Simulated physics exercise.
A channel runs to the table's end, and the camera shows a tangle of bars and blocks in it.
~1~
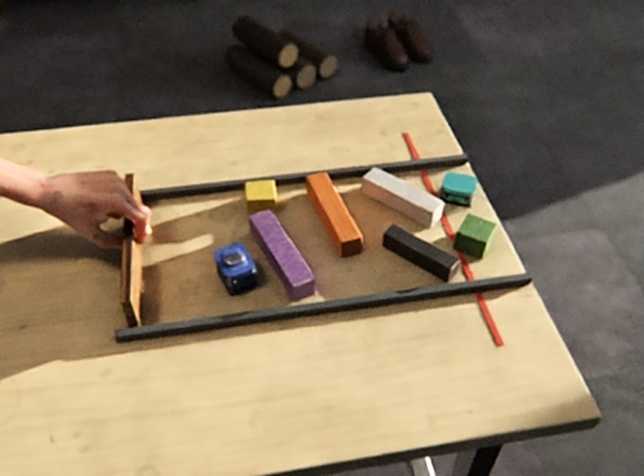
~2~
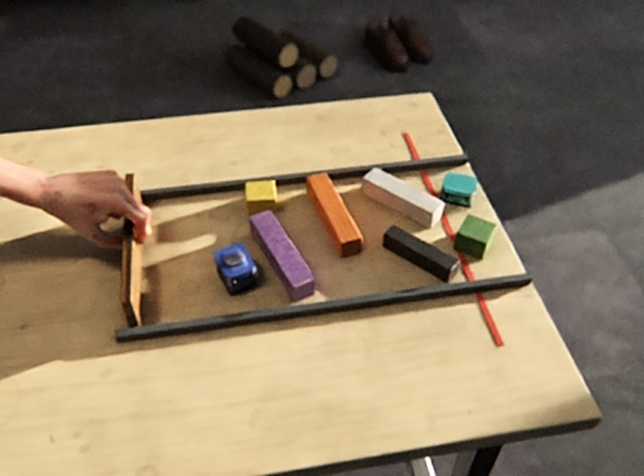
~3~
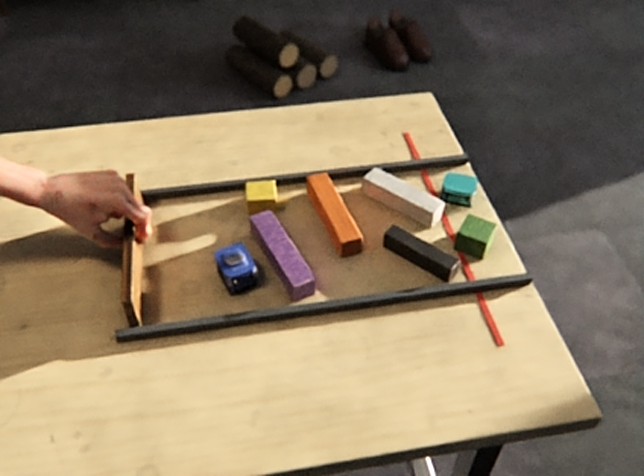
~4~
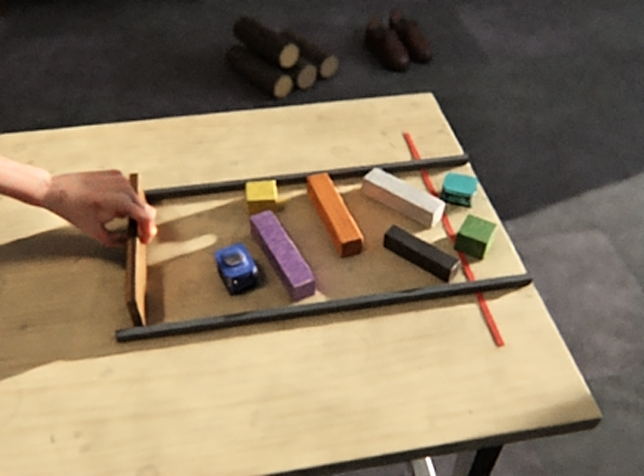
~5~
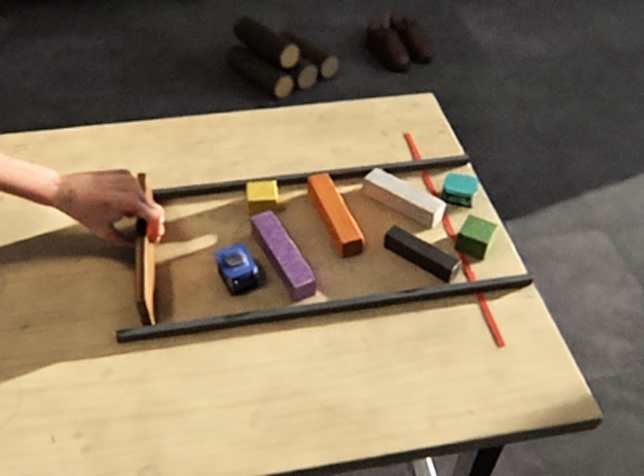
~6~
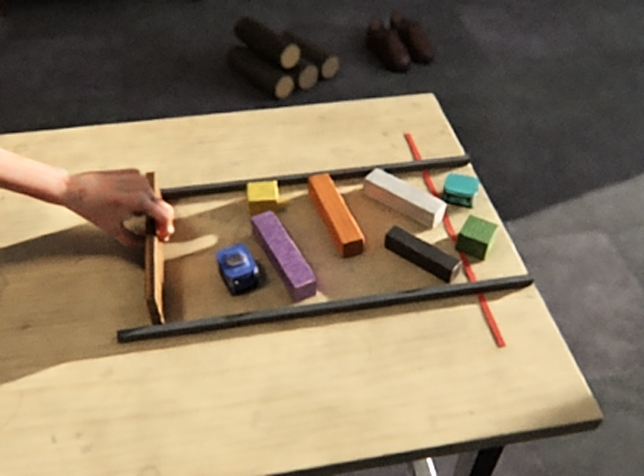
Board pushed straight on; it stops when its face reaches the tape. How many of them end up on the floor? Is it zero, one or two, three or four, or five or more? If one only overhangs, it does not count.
The table loses three or four pieces.
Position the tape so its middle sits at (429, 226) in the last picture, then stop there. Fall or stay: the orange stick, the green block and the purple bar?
One by one: The orange stick holds its spot, the green block topples, the purple bar holds its spot.
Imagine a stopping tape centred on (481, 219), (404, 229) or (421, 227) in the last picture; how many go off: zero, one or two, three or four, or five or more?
Well, going through them: 5 or more, then just one or two, then either one or two.
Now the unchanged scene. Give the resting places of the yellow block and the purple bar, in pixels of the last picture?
Yellow block: About (445, 176); purple bar: About (492, 223).
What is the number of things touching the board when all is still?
It adds up to 2.
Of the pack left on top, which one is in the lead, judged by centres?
That would be the orange stick.
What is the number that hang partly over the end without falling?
2 is the number.
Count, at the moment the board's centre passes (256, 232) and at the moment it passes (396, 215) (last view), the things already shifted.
At the first point the count is 3, at the second it's 8.
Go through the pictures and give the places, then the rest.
The first frame shows turquoise case (458, 190); green block (475, 236); white bar (402, 197); board (132, 246); tape (446, 222).
The second frame shows green block (475, 237); orange stick (333, 213).
The third frame shows white bar (402, 197); board (133, 246).
The fourth frame shows turquoise case (459, 190); purple bar (282, 254).
The fifth frame shows green block (476, 237); yellow block (262, 198).
The sixth frame shows turquoise case (460, 191); green block (477, 237); white bar (404, 198); board (154, 244); tape (448, 223).
Soon after, none off yet; turquoise case at rest near (460, 191); green block at rest near (477, 237); white bar at rest near (404, 198).
After that, none off yet; turquoise case at rest near (460, 191); green block at rest near (477, 237); white bar moving near (409, 196).
And then, none off yet; turquoise case displaced about its own width near (491, 183); green block displaced about its own width near (519, 235); white bar displaced about its own width near (462, 187).
In the end, the number that fall off is three or four; gone, black bar, white bar, green block and turquoise case.
